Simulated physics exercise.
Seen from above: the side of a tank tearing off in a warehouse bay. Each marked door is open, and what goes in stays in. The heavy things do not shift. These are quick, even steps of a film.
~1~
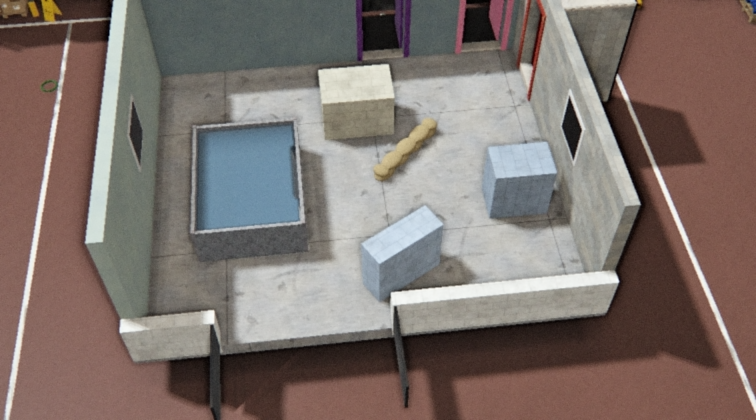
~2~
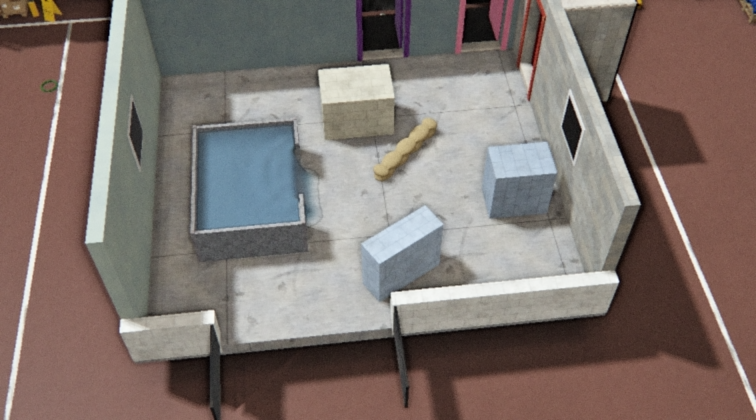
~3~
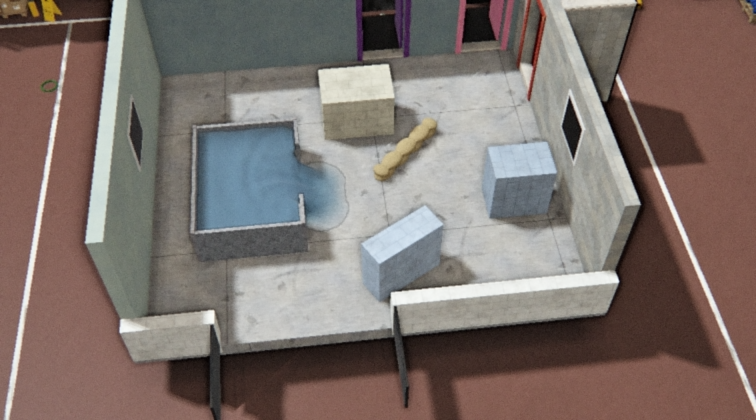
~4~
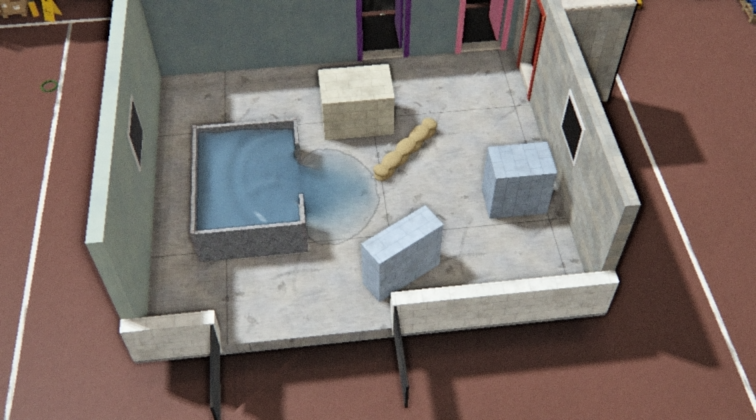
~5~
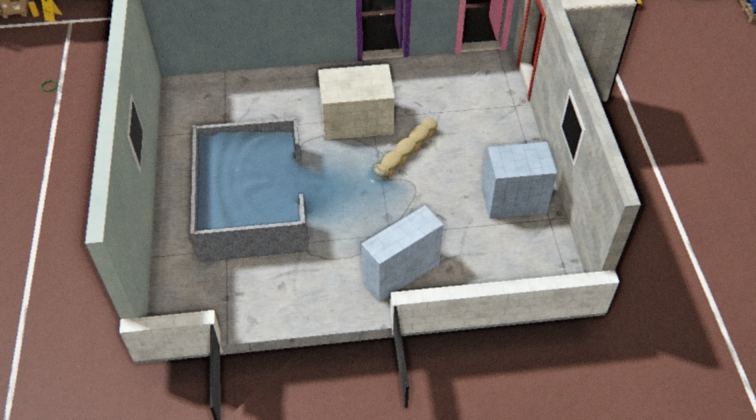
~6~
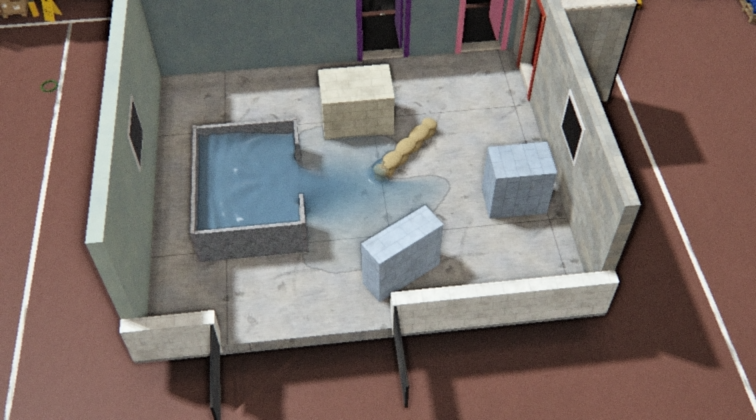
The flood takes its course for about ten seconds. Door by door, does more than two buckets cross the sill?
One by one: The pink door floods; the purple door floods; the red door holds within the limit.
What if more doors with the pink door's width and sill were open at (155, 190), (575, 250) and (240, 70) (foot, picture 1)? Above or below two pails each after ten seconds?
One after the other: Holds, is over, is under.
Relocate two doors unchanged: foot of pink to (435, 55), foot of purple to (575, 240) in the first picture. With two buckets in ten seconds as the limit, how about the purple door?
Then: Purple door floods.
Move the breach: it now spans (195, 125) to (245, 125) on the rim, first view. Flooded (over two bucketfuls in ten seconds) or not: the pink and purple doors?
One by one: Pink door floods; purple door takes more.
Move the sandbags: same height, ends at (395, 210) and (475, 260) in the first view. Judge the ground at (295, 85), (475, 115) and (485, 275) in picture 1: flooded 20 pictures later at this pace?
In that order: No water, awash, under water.
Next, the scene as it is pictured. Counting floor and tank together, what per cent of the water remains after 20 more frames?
Near 98 in a hundred.
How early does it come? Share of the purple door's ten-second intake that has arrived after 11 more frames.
About 0 per cent.
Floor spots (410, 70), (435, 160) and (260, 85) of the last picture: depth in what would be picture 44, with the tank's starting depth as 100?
About 12, 4 and 0 per cent.
A moment on, water covers 25 % of the floor; the pink door not reached, the purple door not reached, the red door not reached.
Next, water covers 45 % of the floor; the pink door wet at the sill, nothing in, the purple door not reached, the red door not reached.
Then, water covers 55 % of the floor; the pink door over two buckets in, the purple door over two buckets in, the red door wet at the sill, nothing in.
Later, water covers 70 % of the floor; the pink door far over two buckets in, the purple door over two buckets in, the red door under two buckets in.
In the end, water covers 95 % of the floor; the pink door far over two buckets in, the purple door far over two buckets in, the red door under two buckets in.
